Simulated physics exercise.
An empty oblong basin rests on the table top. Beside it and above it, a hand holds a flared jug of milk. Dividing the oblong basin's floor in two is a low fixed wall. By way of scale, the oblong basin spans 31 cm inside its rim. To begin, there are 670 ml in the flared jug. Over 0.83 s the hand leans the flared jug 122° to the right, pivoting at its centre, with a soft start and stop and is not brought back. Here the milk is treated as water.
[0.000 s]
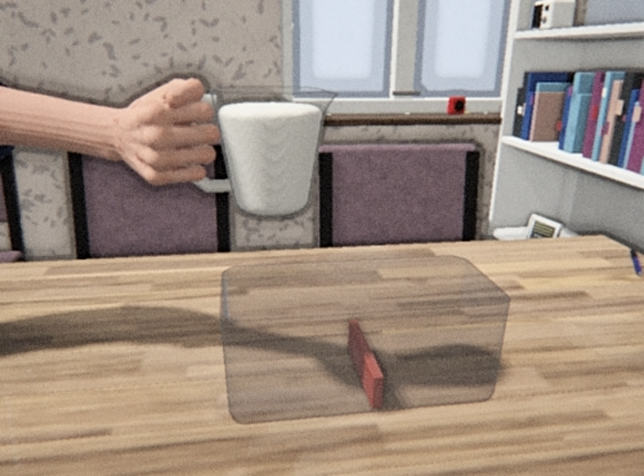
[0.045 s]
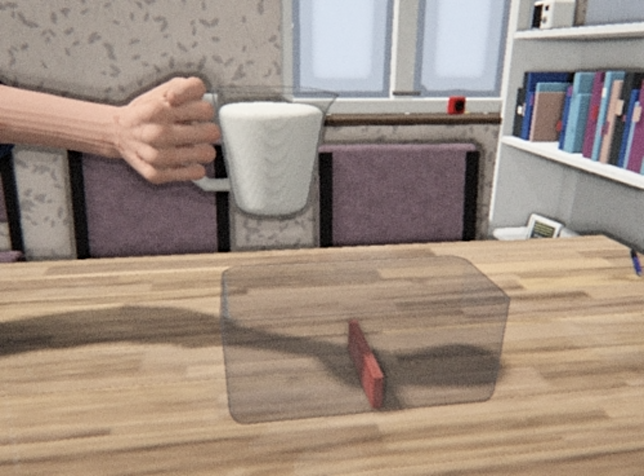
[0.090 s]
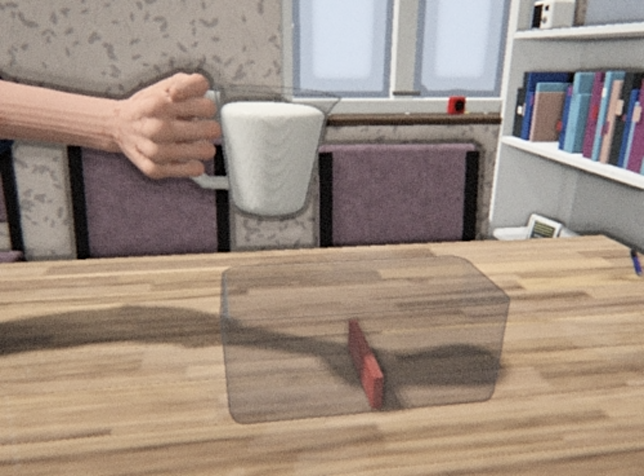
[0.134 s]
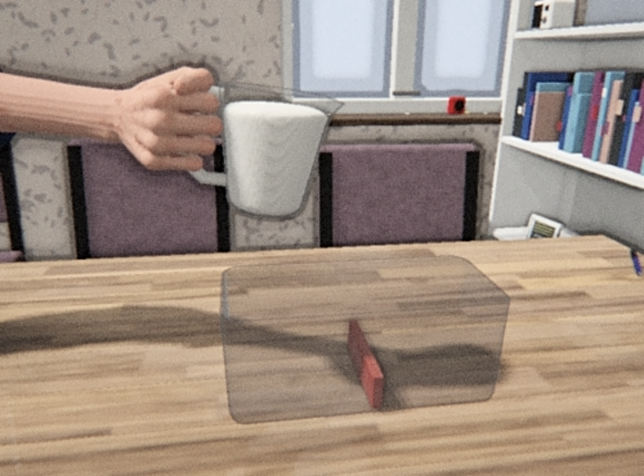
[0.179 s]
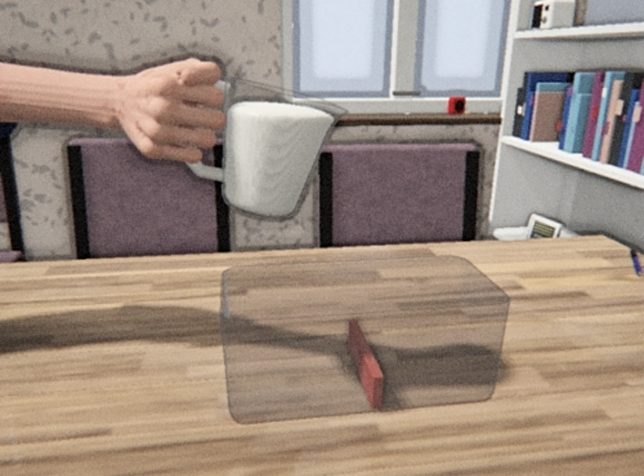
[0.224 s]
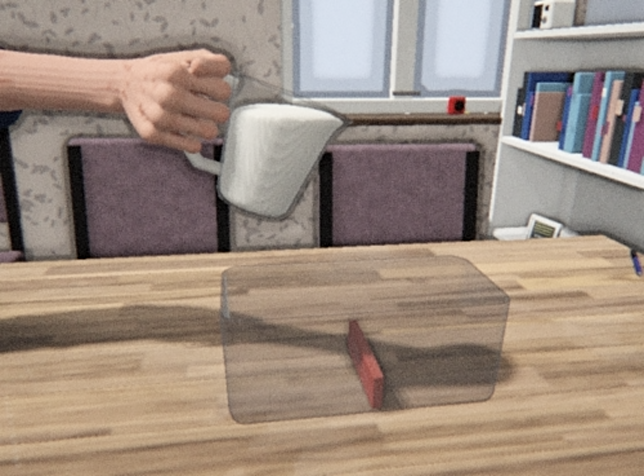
On a wooden table top stands an empty, see-through oblong basin with a low red wall inside, while above it a hand holds a flared jug of milk level, then gradually leans it to the right.
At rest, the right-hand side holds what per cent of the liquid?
It holds some 72 in every hundred.
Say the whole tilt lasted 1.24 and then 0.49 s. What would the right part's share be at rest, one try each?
The first try gives around 85 percent, the second around 45 percent.
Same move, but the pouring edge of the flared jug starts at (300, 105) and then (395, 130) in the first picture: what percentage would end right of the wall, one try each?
Try 1: Approx. 30 %; try 2: Approx. 85 %.
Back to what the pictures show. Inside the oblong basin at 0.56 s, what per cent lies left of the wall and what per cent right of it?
About 0 % left, 16 % right.
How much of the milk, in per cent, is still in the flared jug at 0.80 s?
Near 3 percent, more or less.
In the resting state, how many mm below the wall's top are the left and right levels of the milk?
Looks like roughly 34 mm on the left and roughly 16 mm on the right.
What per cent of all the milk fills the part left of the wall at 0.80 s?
Reading: Approx. 18 per cent.
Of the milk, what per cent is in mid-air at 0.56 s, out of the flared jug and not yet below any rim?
Some 30 % is the figure.
After 0.56 s the tilt is 92° and 54 per cent is still to pour, 0 is left of the wall and 15 right of it.
After 0.80 s the tilt is 122° and 3 per cent is still to pour, 18 is left of the wall and 69 right of it.
After 1.05 s the tilt is 122° and 0 per cent is still to pour, 27 is left of the wall and 72 right of it.
After 1.33 s the tilt is 122° and 0 per cent is still to pour, 26 is left of the wall and 72 right of it.
In the end 26 per cent lies left of the wall, 72 right of it and 2 outside.
